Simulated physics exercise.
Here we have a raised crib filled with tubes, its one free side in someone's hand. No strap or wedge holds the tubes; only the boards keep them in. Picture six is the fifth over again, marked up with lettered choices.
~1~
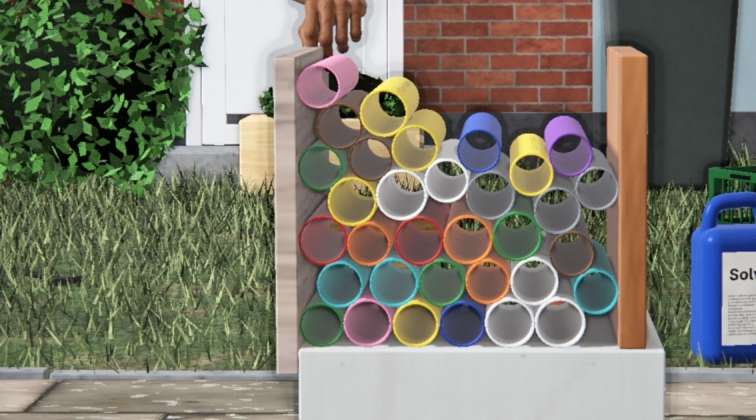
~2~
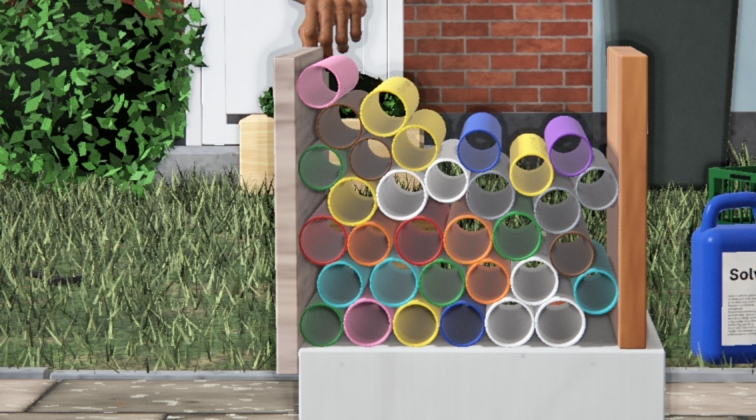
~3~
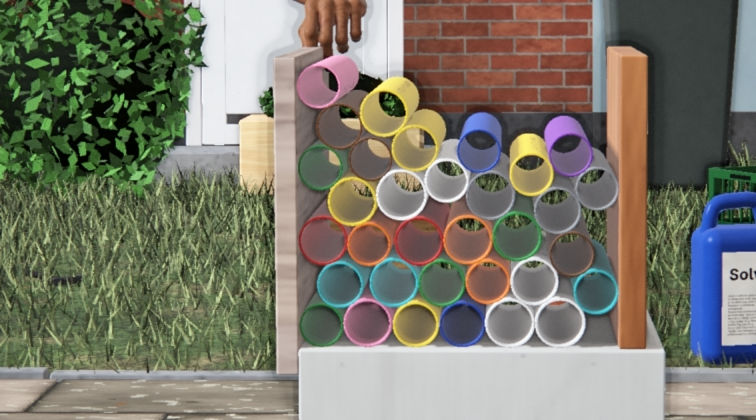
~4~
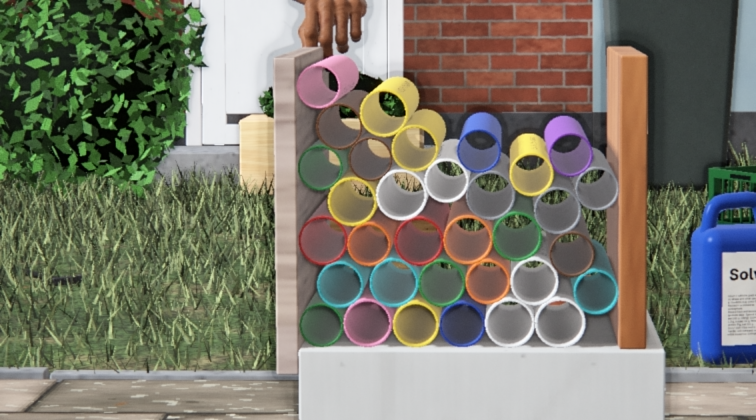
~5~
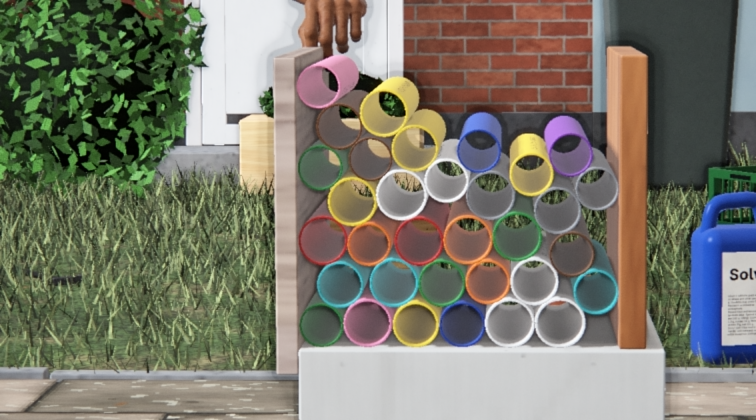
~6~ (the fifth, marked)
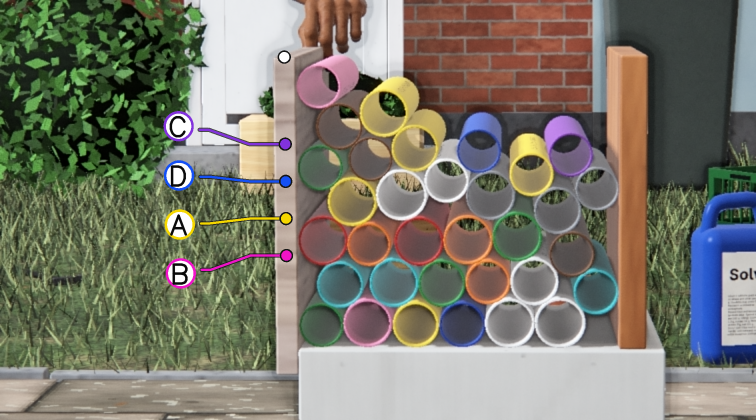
Colorful tubes sit stacked between two upright boards while a hand above them stays still.
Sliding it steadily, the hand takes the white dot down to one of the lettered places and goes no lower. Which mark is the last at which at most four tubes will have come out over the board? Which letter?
It can be let down to B.
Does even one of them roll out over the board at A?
Yes.
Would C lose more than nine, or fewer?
At C, fewer than nine.
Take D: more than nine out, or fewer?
It loses fewer than nine.
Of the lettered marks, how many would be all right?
Four of them.
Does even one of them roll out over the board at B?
Yes, at B.
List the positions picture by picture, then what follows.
An orange tube (468, 240); a green tube (321, 168); a brown tube (339, 127), in the first picture.
A brown tube (339, 127); a yellow tube (384, 113), in the second picture.
Side board (304, 198); a green tube (321, 325), in the third picture.
A white tube (560, 323); an orange tube (488, 282), in the fourth picture.
An orange tube (468, 240); a green tube (321, 168); a brown tube (339, 127), in the fifth picture.
On the marked copy, A at (286, 218); B at (286, 256); C at (285, 144); D at (285, 181); the white dot at (284, 57).
Taking B. A third of the way, top of the board (298, 143).
Two thirds of the way, top of the board (299, 241).
When it is over, top of the board (299, 255), three out over the board.
As for the rest, A one out over the board; C none out over the board; D none out over the board.
